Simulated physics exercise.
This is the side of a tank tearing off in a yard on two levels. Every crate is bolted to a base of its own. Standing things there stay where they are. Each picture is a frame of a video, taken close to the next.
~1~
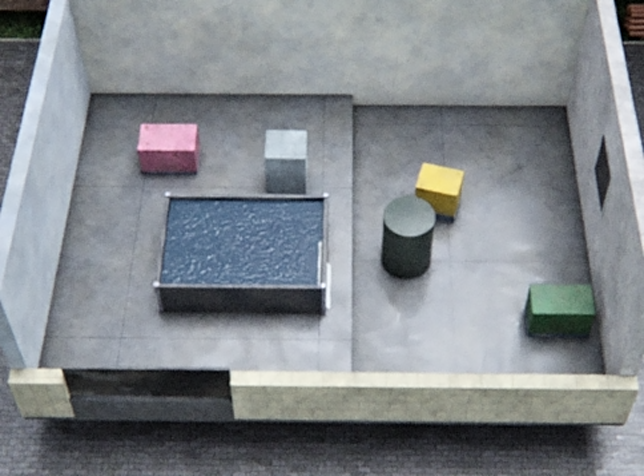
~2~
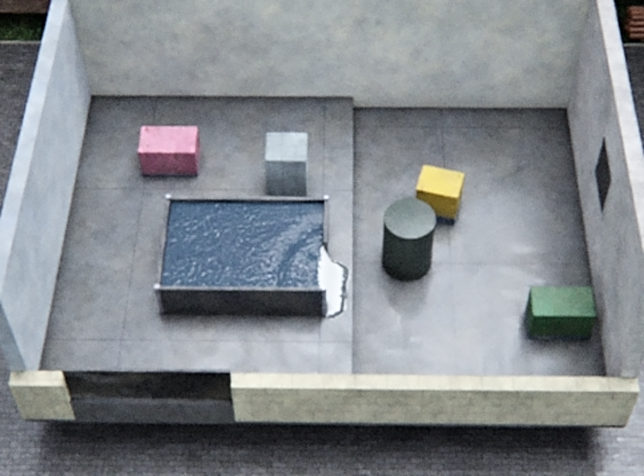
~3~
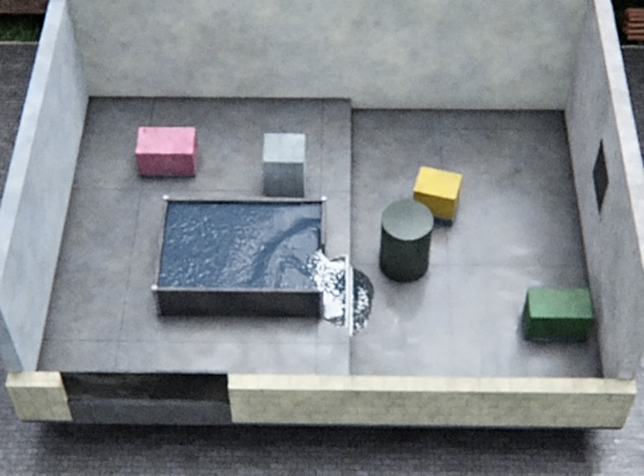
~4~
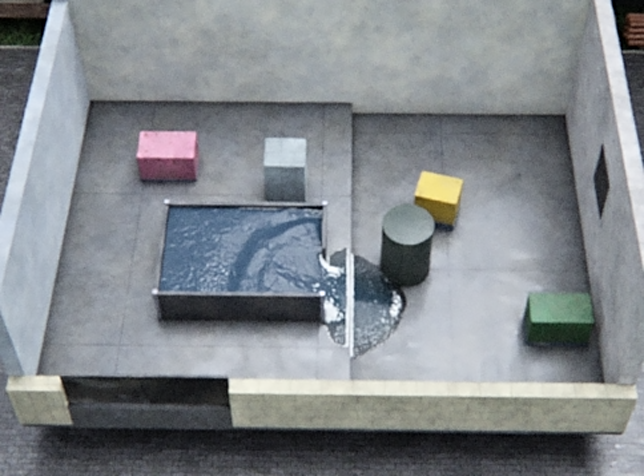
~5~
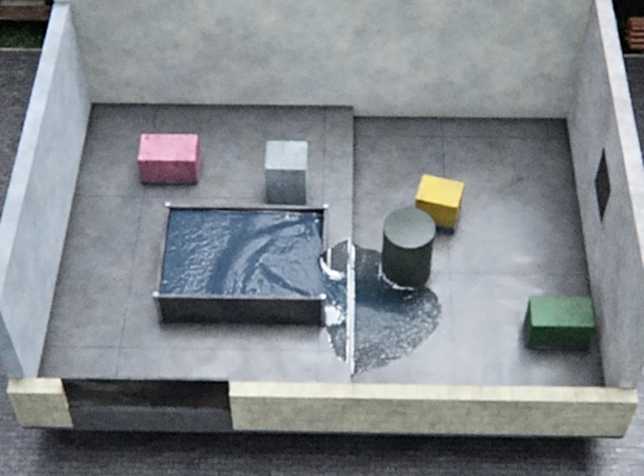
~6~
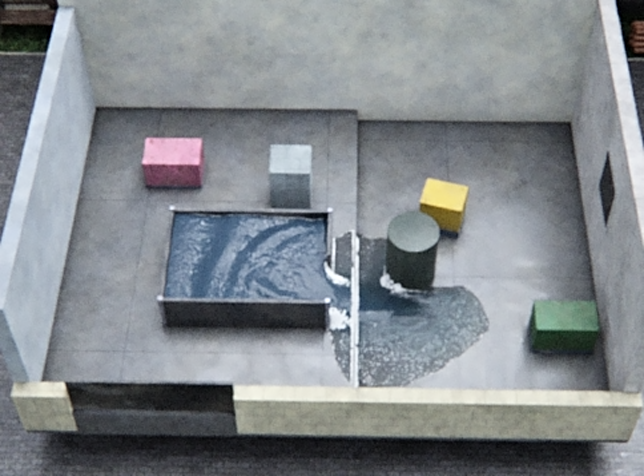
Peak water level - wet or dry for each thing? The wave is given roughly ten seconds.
One by one: The pink crate is left dry; the yellow crate is left dry; the green crate is left wet.
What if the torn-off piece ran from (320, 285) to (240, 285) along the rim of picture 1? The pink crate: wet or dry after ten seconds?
The pink is reached.
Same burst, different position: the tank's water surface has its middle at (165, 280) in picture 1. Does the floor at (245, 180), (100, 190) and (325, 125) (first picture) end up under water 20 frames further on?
Results in order - left untouched, left untouched, left untouched.
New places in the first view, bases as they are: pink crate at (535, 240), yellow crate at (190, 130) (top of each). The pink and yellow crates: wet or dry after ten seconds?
As I see it, the pink crate is flooded; meanwhile the yellow crate is not reached.
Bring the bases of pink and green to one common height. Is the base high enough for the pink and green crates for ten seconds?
Pink stays out of it; green gets flooded.
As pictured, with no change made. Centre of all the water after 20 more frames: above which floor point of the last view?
My guess is about (373, 307).
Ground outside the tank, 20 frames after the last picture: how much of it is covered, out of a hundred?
I'd say 35 per cent.
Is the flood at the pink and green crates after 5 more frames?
Pink clear, green flooded.
A moment on, water covers 20 % of the floor; the pink crate not reached, the yellow crate not reached, the green crate water round its plinth.
Next, water covers 25 % of the floor; the pink crate not reached, the yellow crate water round its plinth, the green crate water round its plinth.
Then, water covers 35 % of the floor; the pink crate not reached, the yellow crate water round its plinth, the green crate water round its plinth.
Later, water covers 50 % of the floor; the pink crate not reached, the yellow crate water round its plinth, the green crate water round its plinth.
In the end, water covers 50 % of the floor; the pink crate stayed above the water, the yellow crate stayed above the water, the green crate was topped.
